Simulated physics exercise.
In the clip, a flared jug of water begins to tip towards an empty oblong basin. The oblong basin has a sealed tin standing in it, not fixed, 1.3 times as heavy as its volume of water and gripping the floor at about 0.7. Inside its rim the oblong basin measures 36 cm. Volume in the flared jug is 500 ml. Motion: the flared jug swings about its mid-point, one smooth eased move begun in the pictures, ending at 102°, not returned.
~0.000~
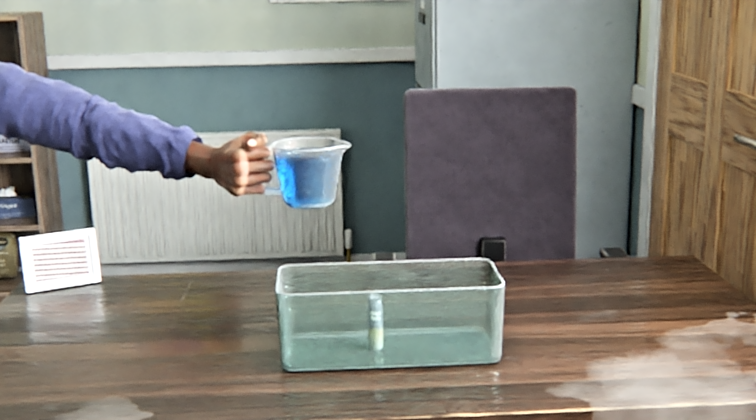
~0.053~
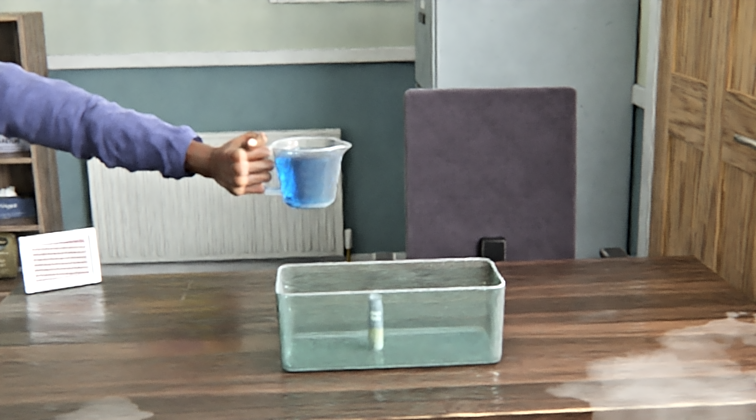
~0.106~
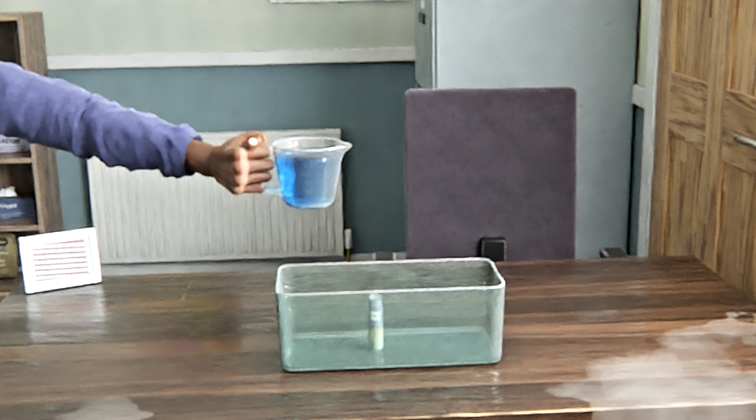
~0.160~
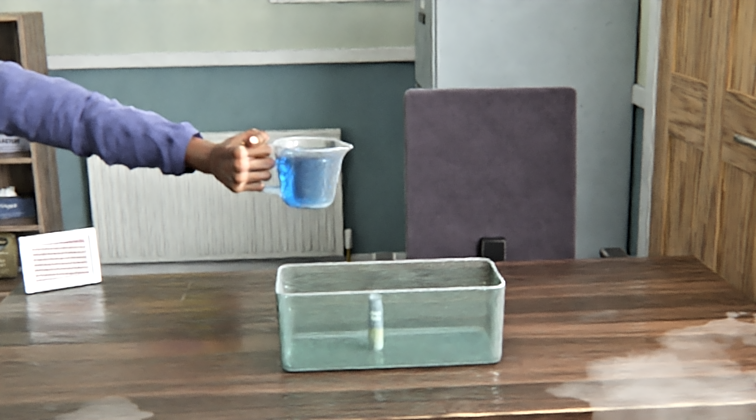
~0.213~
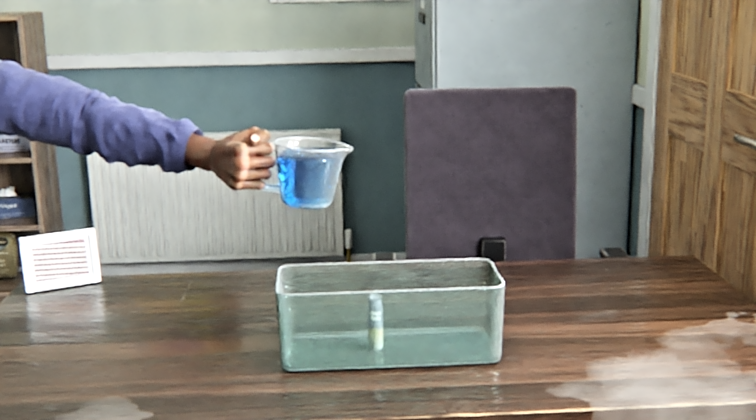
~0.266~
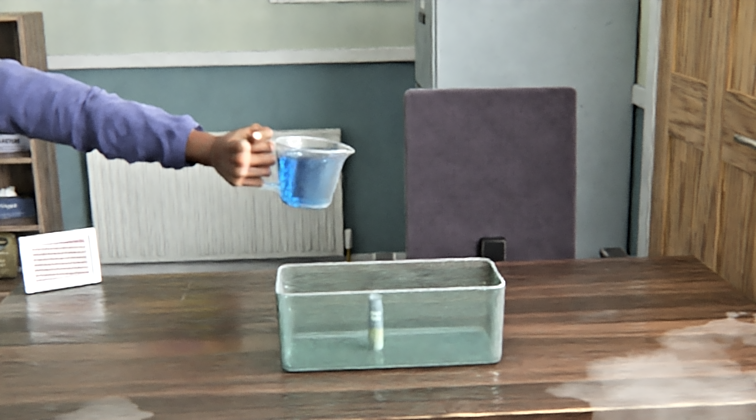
A hand tilts a clear jug of blue liquid slightly rightward above a glass basin.
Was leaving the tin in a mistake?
No, it keeps its footing.
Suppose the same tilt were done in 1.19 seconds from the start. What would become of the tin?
It stays steady, then.
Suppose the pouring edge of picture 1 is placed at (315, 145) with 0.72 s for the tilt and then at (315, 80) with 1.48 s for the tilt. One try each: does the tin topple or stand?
Try 1: Tipped over; try 2: Tipped over.
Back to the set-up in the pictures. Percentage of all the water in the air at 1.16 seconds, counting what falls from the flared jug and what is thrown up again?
Something like 20 per cent of the total.
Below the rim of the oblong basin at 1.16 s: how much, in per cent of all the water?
Some 62 percent.
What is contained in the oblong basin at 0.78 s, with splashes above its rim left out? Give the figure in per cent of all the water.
About 6%.
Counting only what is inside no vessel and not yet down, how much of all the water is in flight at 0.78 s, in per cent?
Around 20 in a hundred.
By 0.78 s the tilt is 55° and 74 per cent is still to pour; the tin stands where it began.
By 1.16 s the tilt is 90° and 17 per cent is still to pour; the tin stands where it began.
By 1.55 s the tilt is 102° and 0 per cent is still to pour; the tin stands where it began.
By 1.98 s the tilt is 102° and 0 per cent is still to pour; the tin stands where it began.
At rest the tin stands where it began.
